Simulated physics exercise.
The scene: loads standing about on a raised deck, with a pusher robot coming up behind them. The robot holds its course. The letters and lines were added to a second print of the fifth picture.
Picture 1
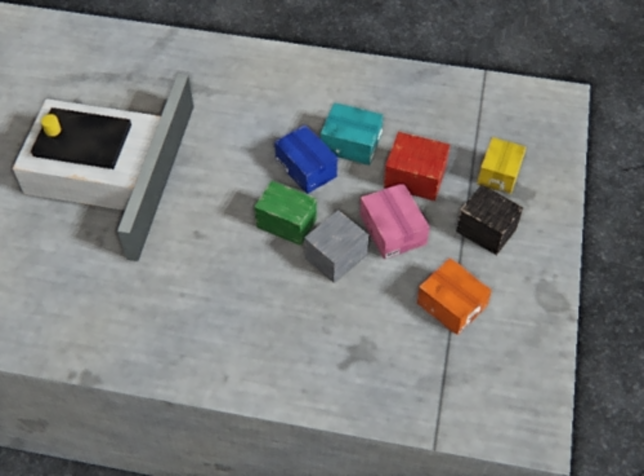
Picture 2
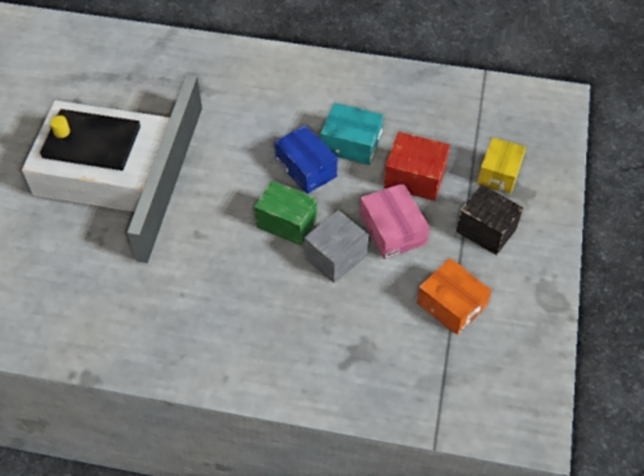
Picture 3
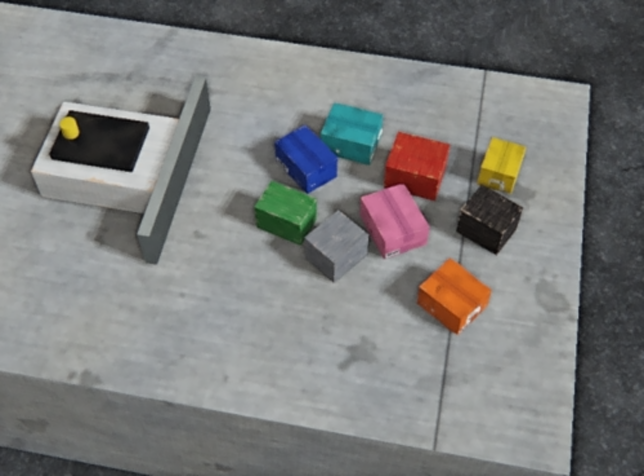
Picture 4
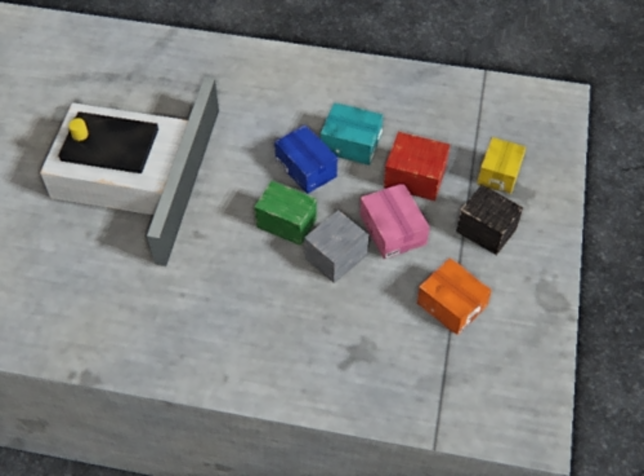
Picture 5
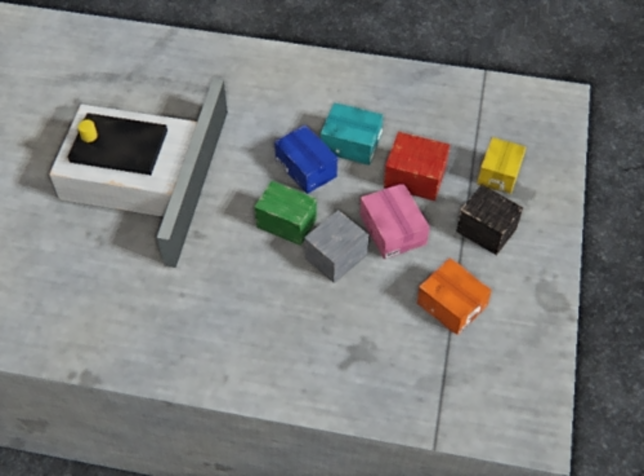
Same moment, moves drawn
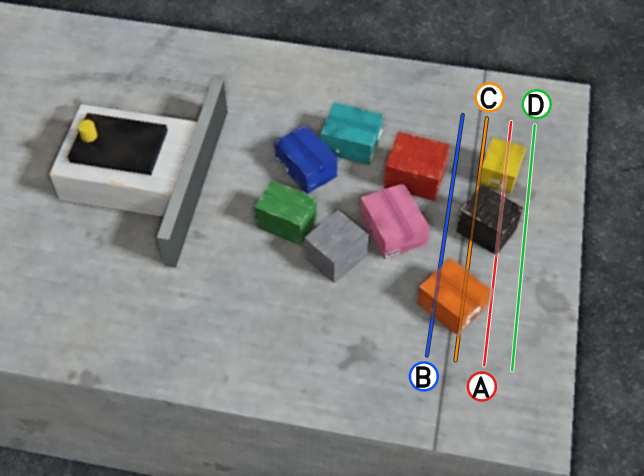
The clip shows a white pusher robot with a grey front plate moving slowly and steadily right across a raised grey deck, edging nearer to a group of colourful boxes, which stay still and untouched.
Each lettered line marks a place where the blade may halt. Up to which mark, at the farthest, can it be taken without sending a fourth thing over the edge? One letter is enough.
Stop at A.
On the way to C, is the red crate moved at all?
Yes.
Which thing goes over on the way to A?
It is the black crate.
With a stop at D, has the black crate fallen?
Yes.
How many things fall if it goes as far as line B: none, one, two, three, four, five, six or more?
In all, none.
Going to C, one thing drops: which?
The black crate.
On the marked copy, A at (499, 233); B at (446, 225); C at (473, 229); D at (524, 237).
With A. Early on, robot (232, 160); turquoise box (362, 130); grey crate (346, 254).
Further on, robot (342, 177); black crate (539, 229); yellow parcel (525, 167).
At the end, robot (429, 191); black crate over the edge; yellow parcel (583, 176); one fallen.
As for the rest, B is within the limit but short; C is within the limit but short; D drops four.
